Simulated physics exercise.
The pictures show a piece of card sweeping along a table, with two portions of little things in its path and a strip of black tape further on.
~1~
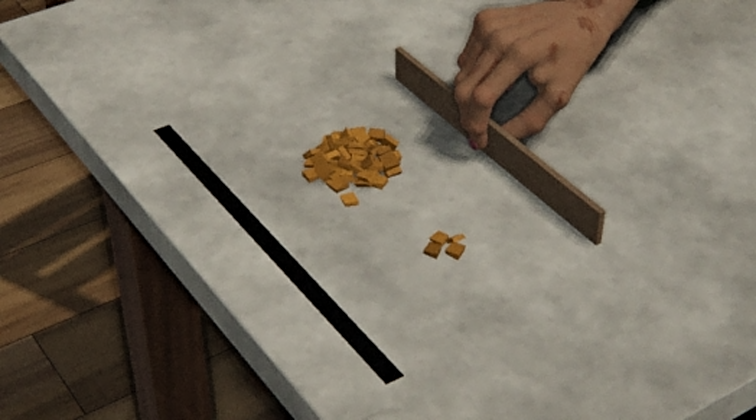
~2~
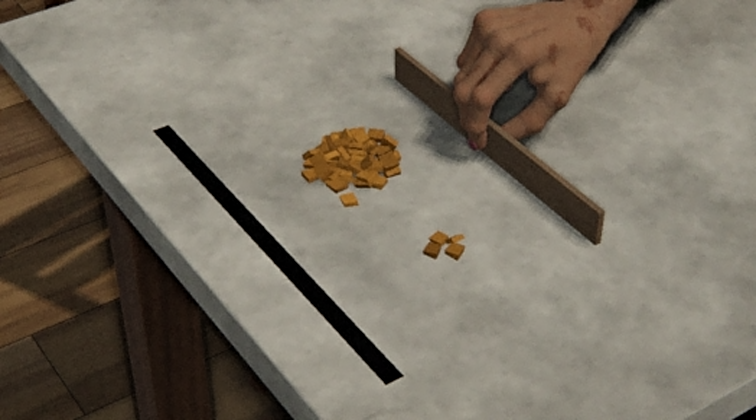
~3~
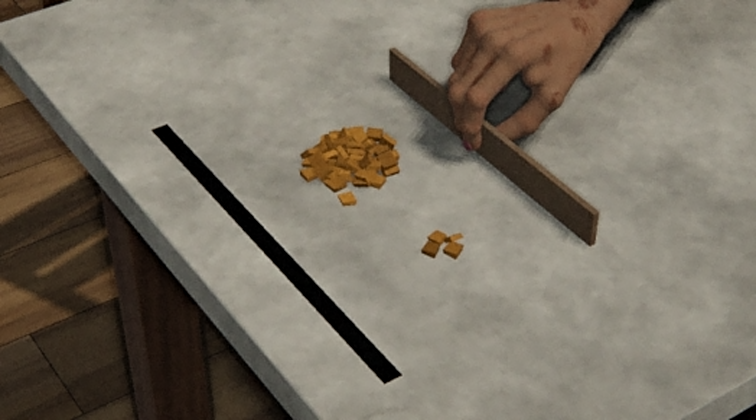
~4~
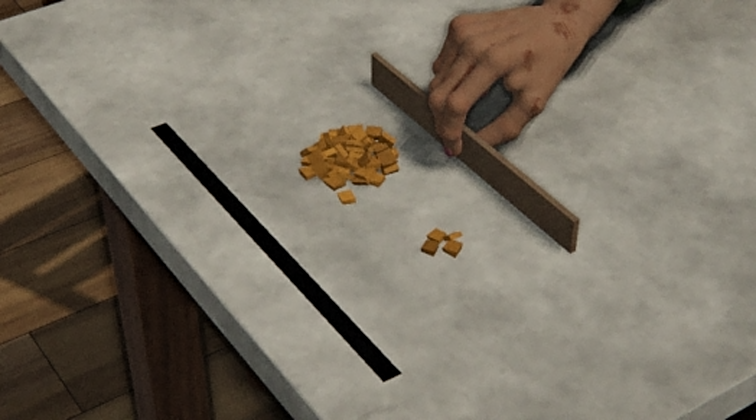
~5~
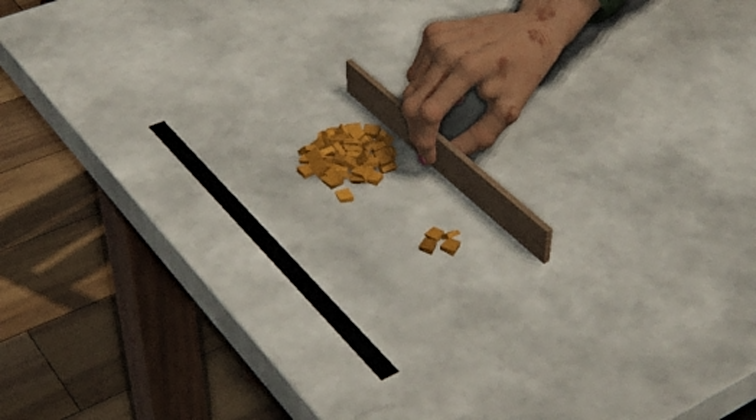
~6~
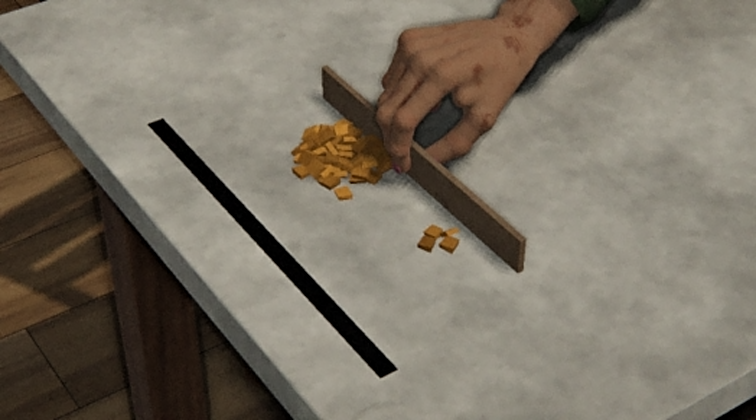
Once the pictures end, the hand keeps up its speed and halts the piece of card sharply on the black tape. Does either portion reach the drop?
Here the near portion stays on top, and the far portion loses pieces over the edge.
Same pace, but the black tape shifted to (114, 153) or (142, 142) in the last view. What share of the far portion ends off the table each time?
About 100 and 60 per cent.
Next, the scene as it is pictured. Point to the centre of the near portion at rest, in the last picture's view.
At about (299, 304).
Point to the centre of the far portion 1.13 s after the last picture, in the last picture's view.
Around (199, 217).
Then, 0.42 s later than the last frame, piece of card still moving, near (333, 180); near portion all on the table, its front near (368, 272); far portion all on the table, its front near (230, 211).
Then, 0.85 s later than the last frame, piece of card stopped at the black tape; near portion all on the table, its front near (287, 309); far portion about a tenth over the edge.
When it is over, piece of card stopped at the black tape; near portion all on the table, its front near (287, 309); far portion about a tenth over the edge.
